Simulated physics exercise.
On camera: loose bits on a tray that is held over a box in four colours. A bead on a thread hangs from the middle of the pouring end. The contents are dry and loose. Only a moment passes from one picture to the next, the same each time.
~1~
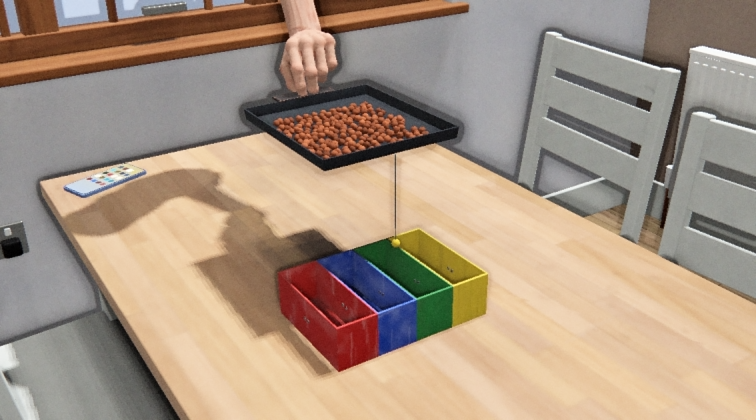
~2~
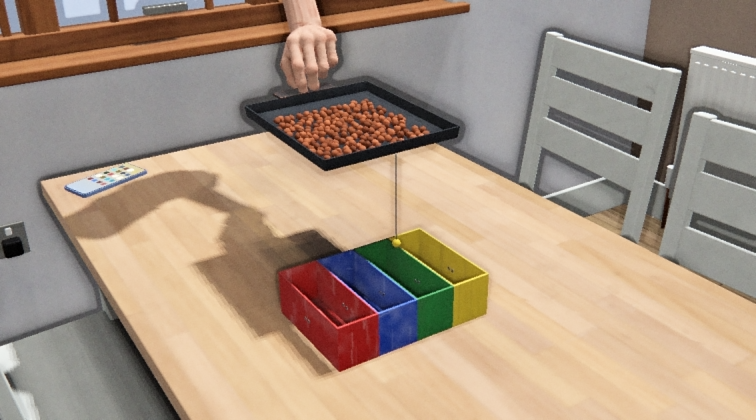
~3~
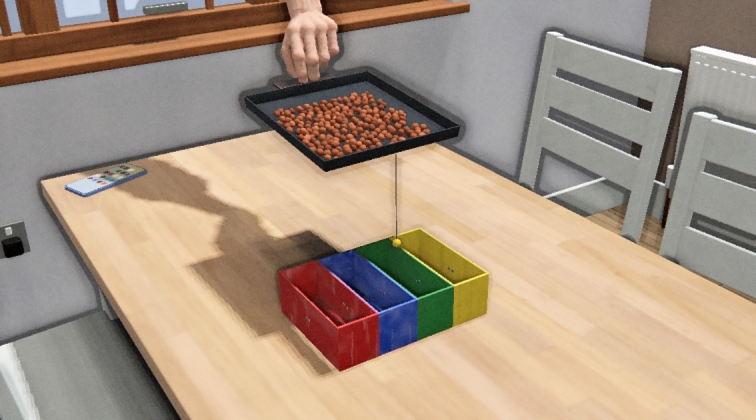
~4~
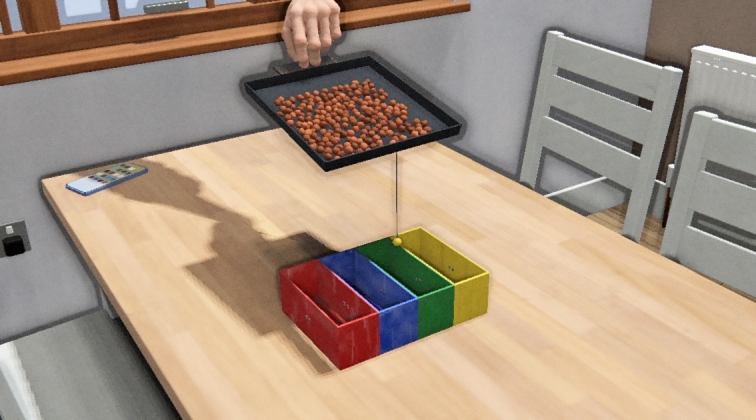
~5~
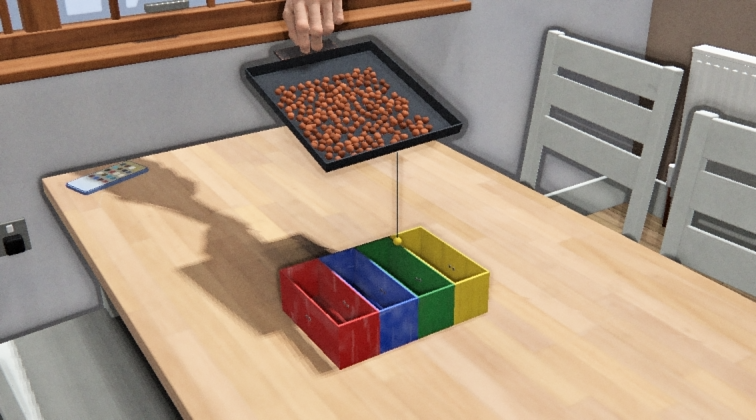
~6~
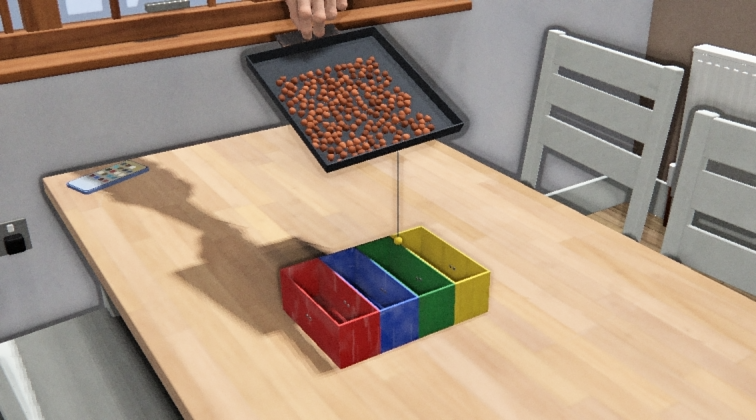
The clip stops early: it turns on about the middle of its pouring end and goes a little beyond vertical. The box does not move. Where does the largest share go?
The blue cell gets the most.
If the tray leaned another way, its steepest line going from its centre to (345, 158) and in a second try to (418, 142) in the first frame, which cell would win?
First the blue cell, then the yellow cell.
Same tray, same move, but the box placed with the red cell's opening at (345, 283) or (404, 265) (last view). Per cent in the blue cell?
Roughly 40 per cent, and 20 per cent.
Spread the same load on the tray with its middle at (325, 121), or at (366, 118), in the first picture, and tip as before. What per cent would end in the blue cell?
In turn 40 and 30 in a hundred.
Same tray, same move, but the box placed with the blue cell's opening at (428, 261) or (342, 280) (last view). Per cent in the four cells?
The first gives 60 %, the second 90 %.
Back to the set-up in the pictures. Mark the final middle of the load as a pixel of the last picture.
Around (393, 322).
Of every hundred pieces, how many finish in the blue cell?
Near 40 %.
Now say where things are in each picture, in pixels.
In the first picture, corners of the pouring end (324, 159) and (457, 126), level; middle of the load (350, 131), clay pellets; bead on its thread (396, 243); red cell (358, 338); blue cell (397, 323); green cell (434, 309); yellow cell (470, 296).
In the second picture, corners of the pouring end (325, 159) and (458, 126), level; middle of the load (351, 130).
In the third picture, corners of the pouring end (325, 160) and (458, 125), tipped barely, lowest at the left corner; middle of the load (351, 126).
In the fourth picture, corners of the pouring end (326, 161) and (460, 124), tipped a little, lowest at the left corner; middle of the load (352, 119).
In the fifth picture, corners of the pouring end (327, 162) and (461, 123), tipped clearly, lowest at the left corner; middle of the load (353, 114).
In the sixth picture, corners of the pouring end (328, 163) and (462, 122), tipped clearly, lowest at the left corner; middle of the load (350, 106), just a few on the move; red cell (360, 336); blue cell (399, 321); green cell (437, 307); yellow cell (472, 294).
Just after the last frame, tray tipped steeply; almost all on the tray; just a few falling or outside the box.
A moment on, tray tipped past a quarter turn; almost all on the tray; just a few in the yellow cell; just a few in the red cell.
Further on, tray tipped past a quarter turn; roughly half in the blue cell; roughly a quarter in the green cell; about a tenth in the yellow cell; about a tenth in the red cell; about a tenth falling or outside the box.
When it is over, tray tipped past a quarter turn; roughly half in the blue cell; roughly a quarter in the green cell; about a tenth in the yellow cell; about a tenth in the red cell; about a tenth outside the box.
